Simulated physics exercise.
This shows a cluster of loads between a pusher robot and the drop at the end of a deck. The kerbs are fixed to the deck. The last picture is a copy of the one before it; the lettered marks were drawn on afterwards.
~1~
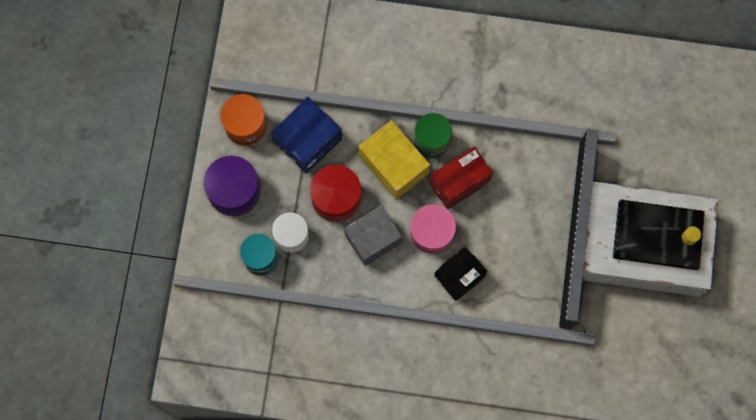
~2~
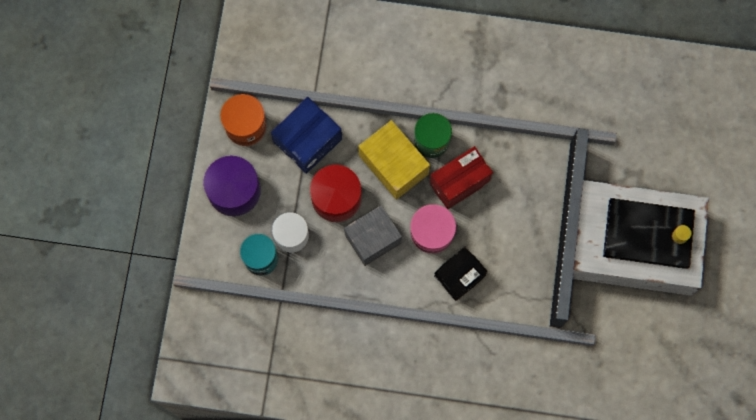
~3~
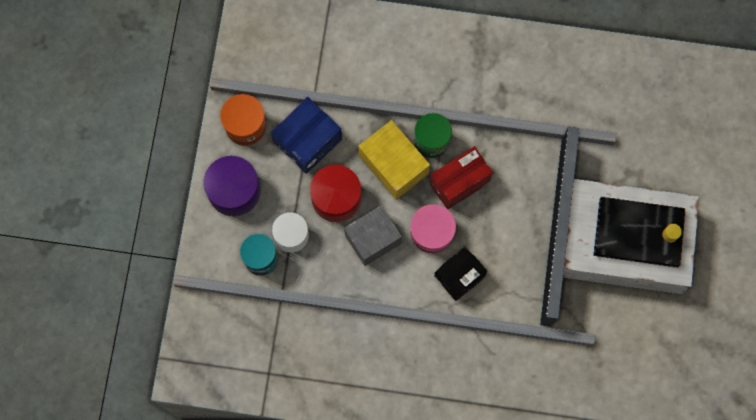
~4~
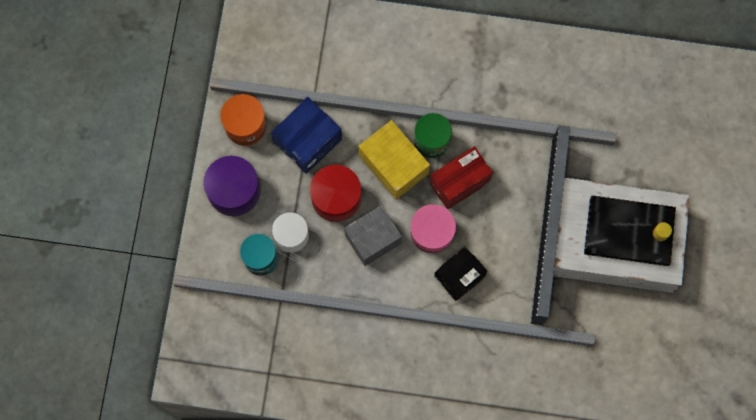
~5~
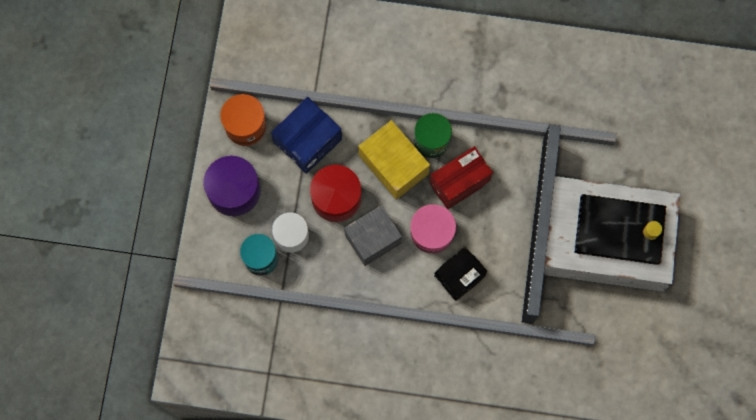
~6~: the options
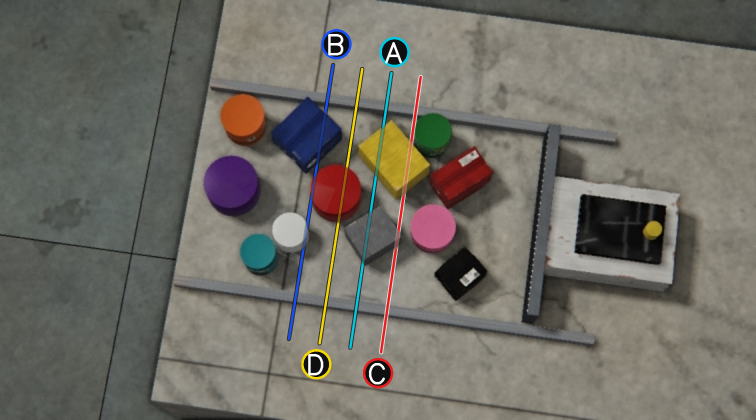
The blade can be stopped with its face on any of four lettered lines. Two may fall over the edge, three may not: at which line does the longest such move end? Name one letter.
No farther than B.
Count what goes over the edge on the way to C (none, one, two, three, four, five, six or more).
In all, none.
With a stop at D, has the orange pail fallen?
Yes.
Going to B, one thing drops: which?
The orange pail goes over.
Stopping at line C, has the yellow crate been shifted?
By then, yes.
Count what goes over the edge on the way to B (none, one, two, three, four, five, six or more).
One.
On the marked copy, A at (371, 207); B at (312, 199); C at (401, 211); D at (341, 203).
Taking B. A third of the way, robot (531, 216); green pail (430, 133); black parcel (419, 280).
Two thirds of the way, robot (447, 205); orange pail (224, 110); blue box (267, 125).
When it is over, robot (384, 196); orange pail over the edge; blue box (207, 115); one fallen.
As for the rest, A is within the limit but short; C is within the limit but short; D is within the limit but short.
